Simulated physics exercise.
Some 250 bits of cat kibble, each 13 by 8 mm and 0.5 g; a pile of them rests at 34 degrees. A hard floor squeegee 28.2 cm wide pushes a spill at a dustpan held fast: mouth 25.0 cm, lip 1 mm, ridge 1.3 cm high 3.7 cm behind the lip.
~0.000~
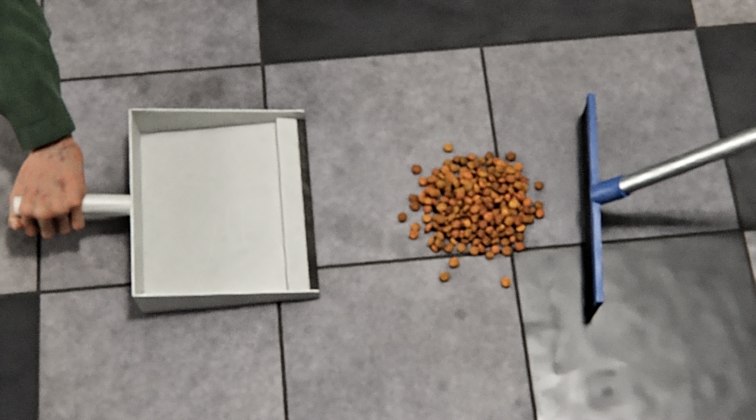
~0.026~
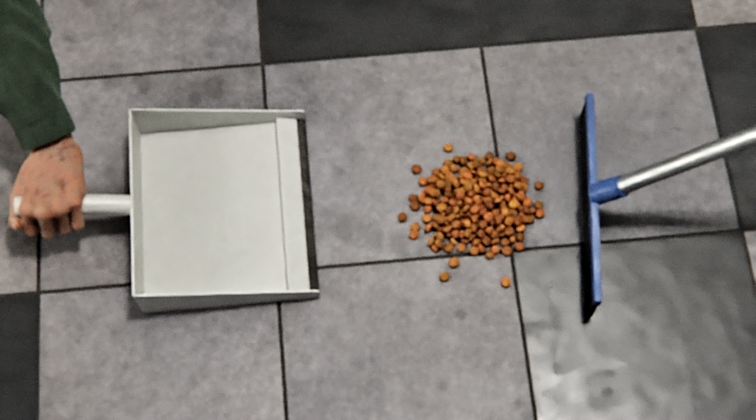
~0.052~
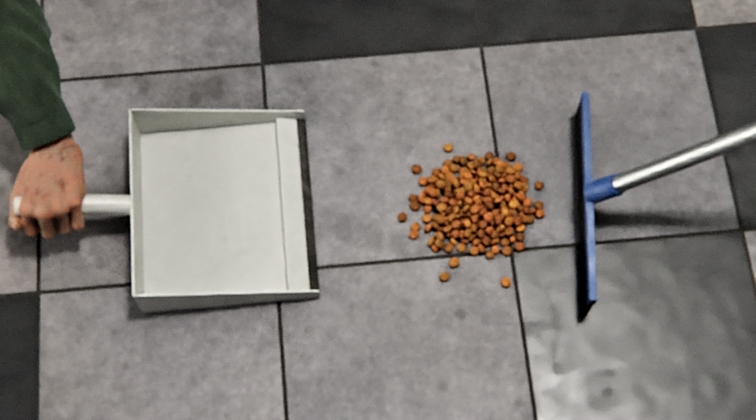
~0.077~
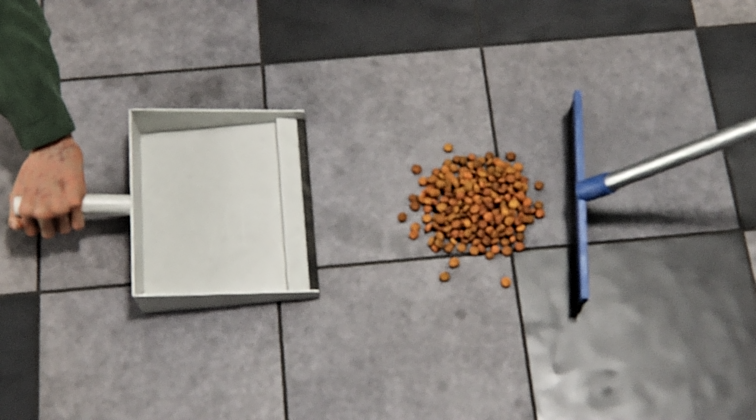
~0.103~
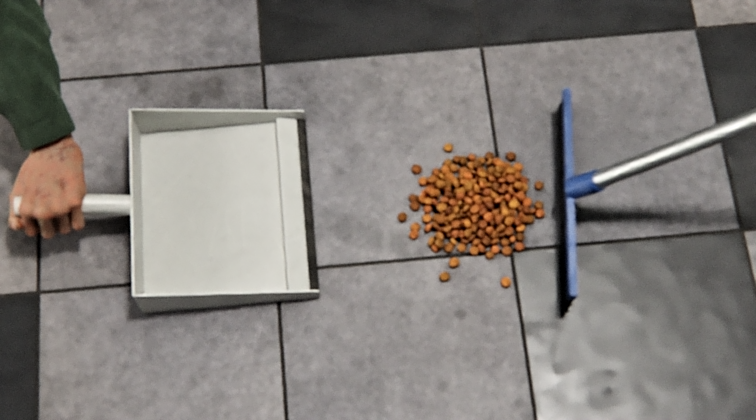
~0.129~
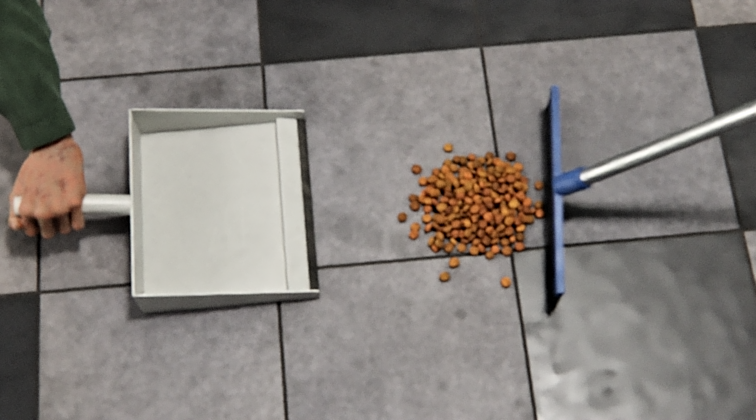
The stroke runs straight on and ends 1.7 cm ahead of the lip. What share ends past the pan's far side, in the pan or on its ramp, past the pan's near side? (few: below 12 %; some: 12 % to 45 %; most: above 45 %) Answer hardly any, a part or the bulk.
Far side: Hardly any, pan: A part, near side: Hardly any.
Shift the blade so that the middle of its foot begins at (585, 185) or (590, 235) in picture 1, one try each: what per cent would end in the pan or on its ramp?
About 35 and 30 per cent.
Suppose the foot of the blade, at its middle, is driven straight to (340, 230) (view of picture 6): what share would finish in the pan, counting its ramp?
About 30 per cent.
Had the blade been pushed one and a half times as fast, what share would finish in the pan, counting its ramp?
It would be near 45 per cent.
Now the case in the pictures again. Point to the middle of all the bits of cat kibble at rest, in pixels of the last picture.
Around (311, 175).
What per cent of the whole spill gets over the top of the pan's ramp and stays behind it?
About 5 per cent.
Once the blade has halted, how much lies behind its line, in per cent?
About 5 per cent.
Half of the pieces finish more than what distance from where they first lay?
Roughly 22 cm.
Then, at 0.37 s, middle of the blade 17 cm from the lip; 0 % over the lip, far side 0 %, near side 0 %.
After 0.52 s, middle of the blade 8 cm from the lip; 0 % over the lip, far side 0 %, near side 0 %.
Then, at 0.81 s, middle of the blade 3 cm from the lip; 40 % over the lip, far side 5 %, near side 0 %.
By 1.1 s all is still; far side 5 %, pan 40 %, near side 0 %, in front of the lip or behind the blade 55 %.
